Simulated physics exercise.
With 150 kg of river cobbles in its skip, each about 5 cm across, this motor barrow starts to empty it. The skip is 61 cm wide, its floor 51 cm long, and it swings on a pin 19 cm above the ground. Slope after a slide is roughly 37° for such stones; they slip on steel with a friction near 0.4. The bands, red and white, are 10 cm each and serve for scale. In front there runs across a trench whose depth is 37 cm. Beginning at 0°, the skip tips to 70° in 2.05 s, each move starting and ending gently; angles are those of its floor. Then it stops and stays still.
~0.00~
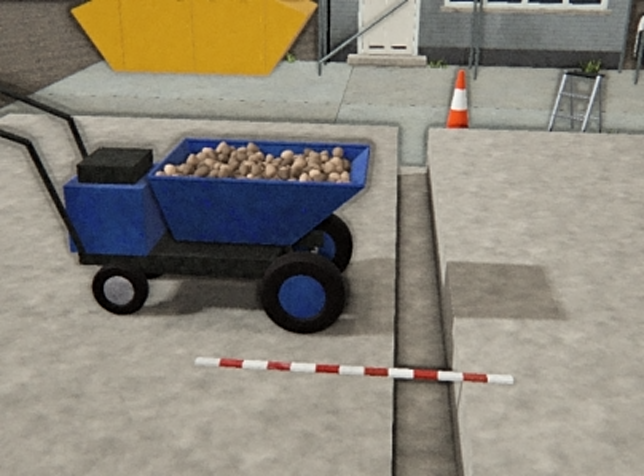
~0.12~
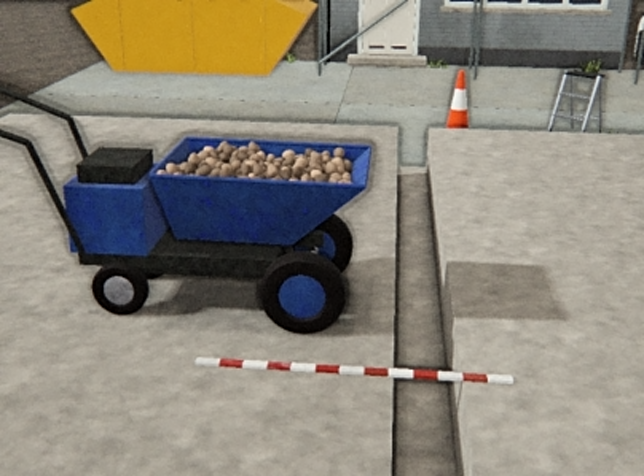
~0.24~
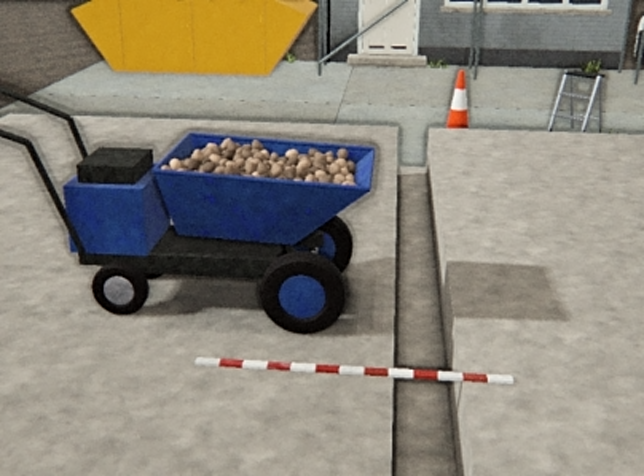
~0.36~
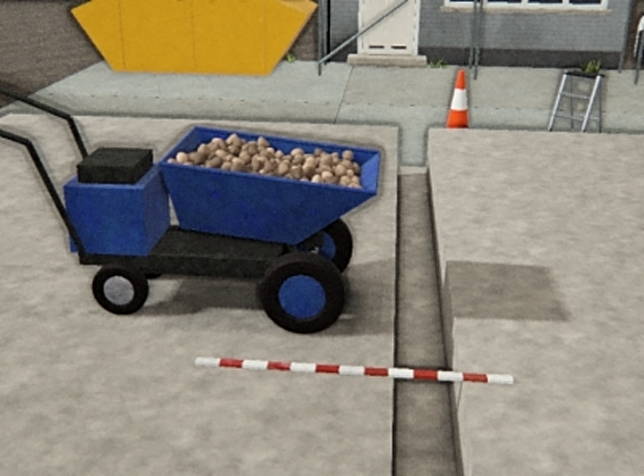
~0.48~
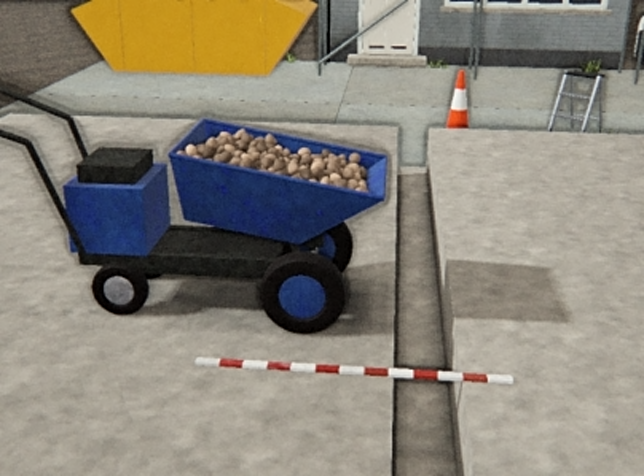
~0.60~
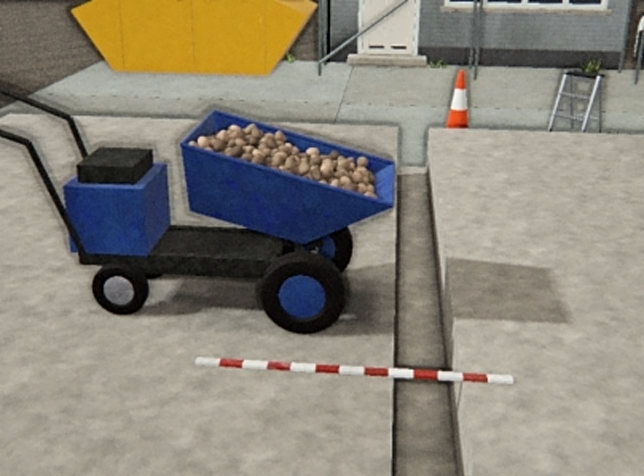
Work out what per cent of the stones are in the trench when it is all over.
It comes to roughly 43 per cent.
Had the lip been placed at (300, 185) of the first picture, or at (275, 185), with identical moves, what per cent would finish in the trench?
Some 95 and some 65 per cent, in that order.
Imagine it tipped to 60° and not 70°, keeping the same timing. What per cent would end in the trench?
I'd expect around 50 in a hundred.
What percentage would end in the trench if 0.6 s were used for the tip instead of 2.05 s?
Around 25 per cent would end in the trench.
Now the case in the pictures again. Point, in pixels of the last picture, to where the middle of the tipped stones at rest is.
In the last view, about (472, 307).
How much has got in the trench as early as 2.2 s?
By that point it's something like 20 in a hundred.
After 1.5 s the floor is at 59°; 96 % in the skip, 3 % in the trench, 1 % past the trench; the foremost stones are at (462, 301).
After 2.2 s the floor is at 70°; 31 % in the skip, 19 % in the trench, 50 % past the trench; the foremost stones are at (600, 306).
After 2.5 s the floor is at 70°; 8 % in the skip, 31 % in the trench, 61 % past the trench; the foremost stones are past the picture's edge.
After 4.4 s the floor is at 70°; 0 % in the skip, 43 % in the trench, 57 % past the trench; the foremost stones are past the picture's edge.
